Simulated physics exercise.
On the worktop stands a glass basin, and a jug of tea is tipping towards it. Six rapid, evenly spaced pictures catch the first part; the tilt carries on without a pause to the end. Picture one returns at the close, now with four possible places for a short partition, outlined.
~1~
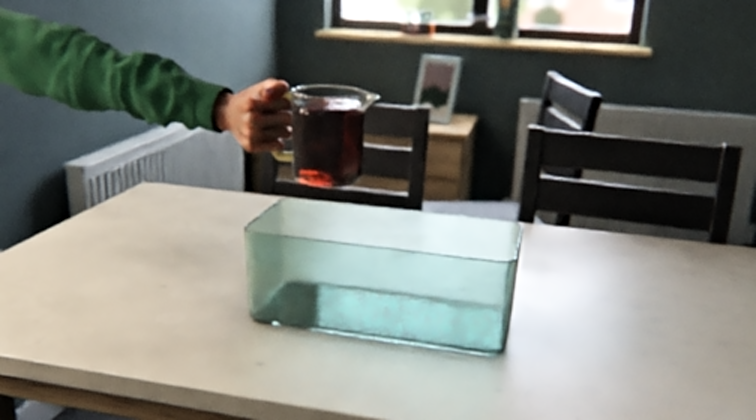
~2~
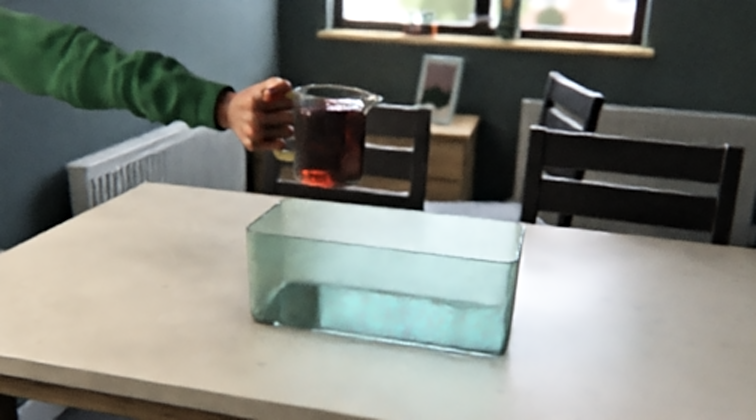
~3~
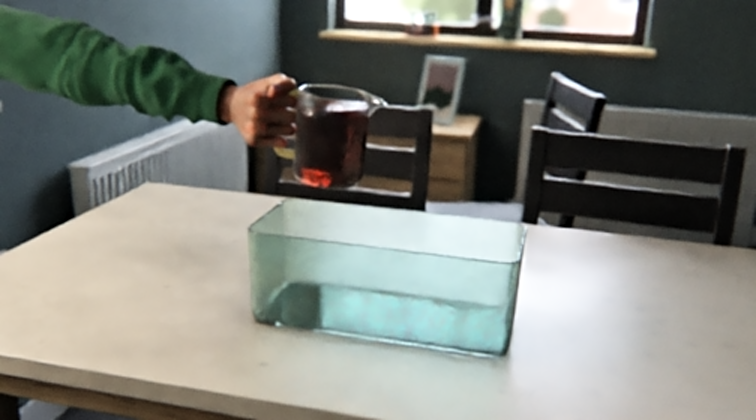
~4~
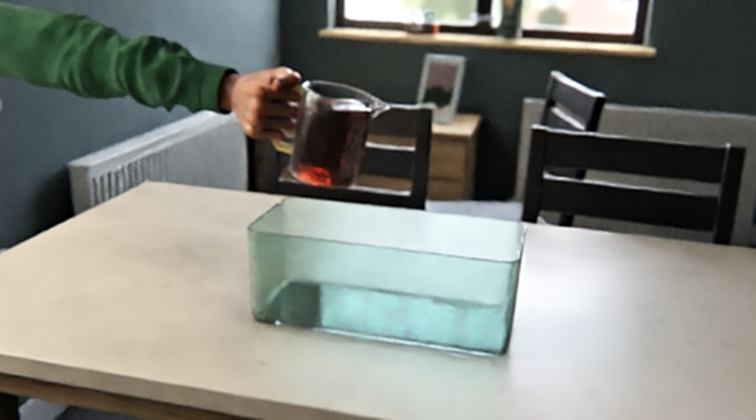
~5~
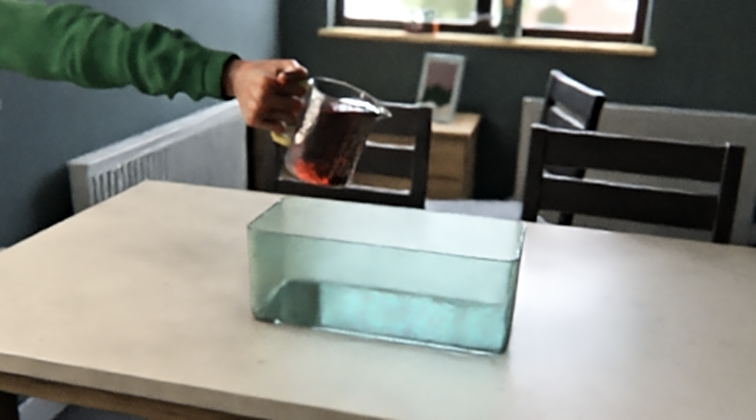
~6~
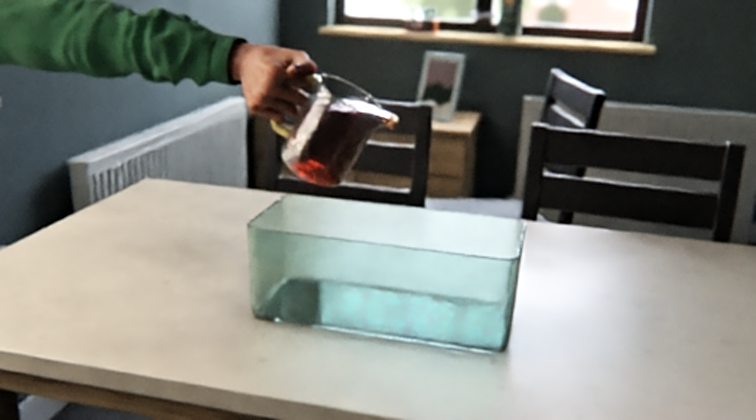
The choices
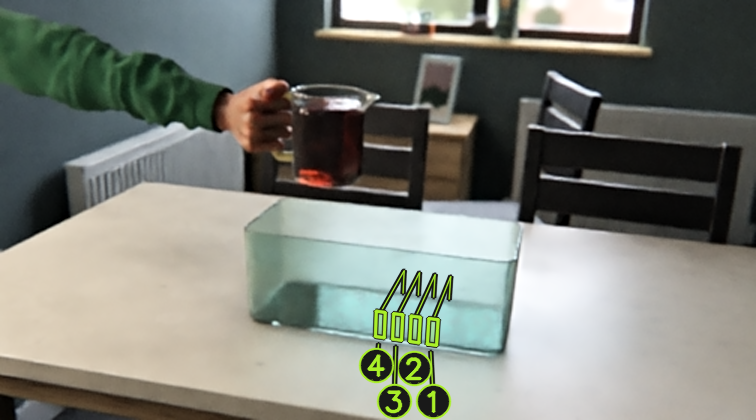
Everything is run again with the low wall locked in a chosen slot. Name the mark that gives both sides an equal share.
The answer is place 2.
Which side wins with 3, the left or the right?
The right one.
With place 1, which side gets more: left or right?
The left side.
On the marked copy, 1 at (430, 351); 2 at (413, 349); 3 at (395, 346); 4 at (378, 343).
Choosing 1, about 89 % ends left of the wall and 9 % right of it.
Choosing 2, about 47 % ends left of the wall and 52 % right of it.
Choosing 3, about 18 % ends left of the wall and 80 % right of it.
Choosing 4, about 7 % ends left of the wall and 91 % right of it.
